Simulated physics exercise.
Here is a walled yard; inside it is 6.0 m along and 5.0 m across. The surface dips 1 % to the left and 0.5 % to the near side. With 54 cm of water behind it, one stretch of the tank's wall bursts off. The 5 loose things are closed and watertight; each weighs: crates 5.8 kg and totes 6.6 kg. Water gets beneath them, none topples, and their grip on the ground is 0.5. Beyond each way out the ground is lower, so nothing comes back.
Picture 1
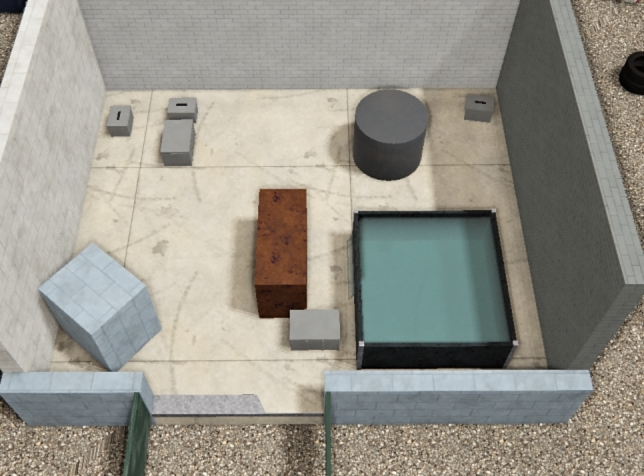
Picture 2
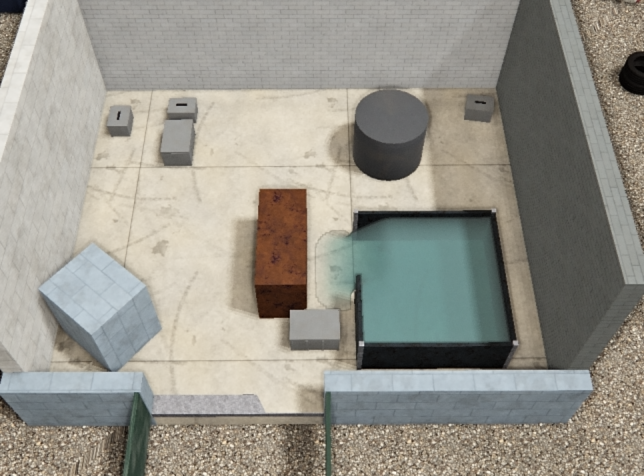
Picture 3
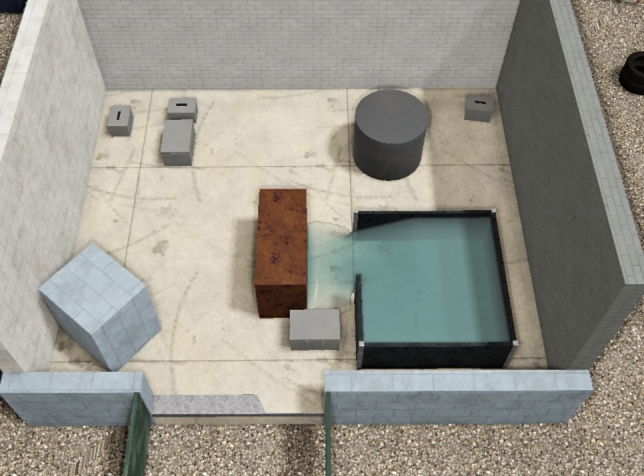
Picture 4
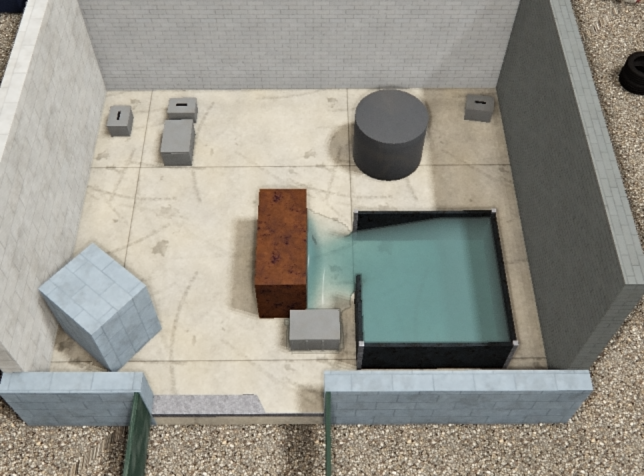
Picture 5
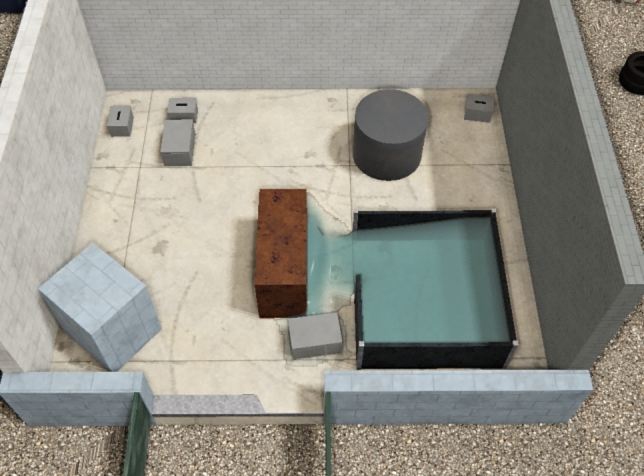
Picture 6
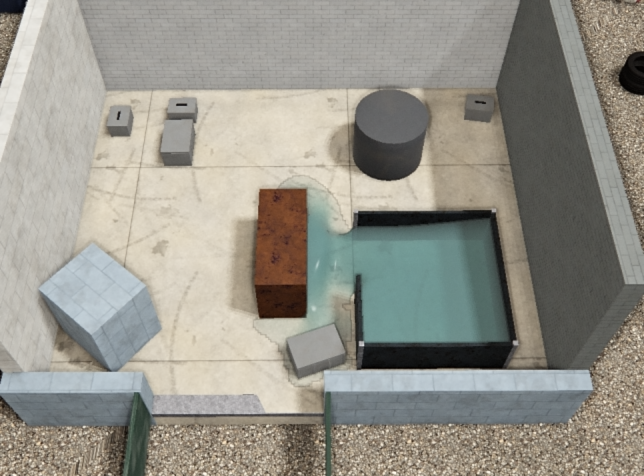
In a walled yard, water bursts from a tank's left side and nudges a grey crate nearby.
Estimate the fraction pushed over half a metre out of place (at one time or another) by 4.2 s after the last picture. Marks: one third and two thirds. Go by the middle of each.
It is at least two thirds.
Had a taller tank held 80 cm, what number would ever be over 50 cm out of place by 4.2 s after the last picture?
In that case 5 of them.
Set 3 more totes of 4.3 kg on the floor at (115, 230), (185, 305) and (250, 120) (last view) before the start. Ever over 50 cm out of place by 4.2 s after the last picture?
In turn: Less, under, more.
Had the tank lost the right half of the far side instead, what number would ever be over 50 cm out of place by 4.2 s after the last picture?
Then 3.
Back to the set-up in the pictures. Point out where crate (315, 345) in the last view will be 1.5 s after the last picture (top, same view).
Around (263, 400).
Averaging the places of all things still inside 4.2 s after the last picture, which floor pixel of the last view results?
Near (218, 164).
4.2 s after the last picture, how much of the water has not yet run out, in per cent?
Some 84 per cent remains.
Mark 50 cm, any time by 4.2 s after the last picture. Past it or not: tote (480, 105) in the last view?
It is short of it.
Then, 0.4 s after the last picture 1 of 5 are over 50 cm from their spots; 0 afloat.
Then, 1.5 s after the last picture 1 of 5 are over 50 cm from their spots; 1 afloat.
Then, 2.8 s after the last picture 1 of 5 are over 50 cm from their spots; 0 afloat.
Then, 4.2 s after the last picture 4 of 5 are over 50 cm from their spots, and 4 have been at some point; 1 afloat.
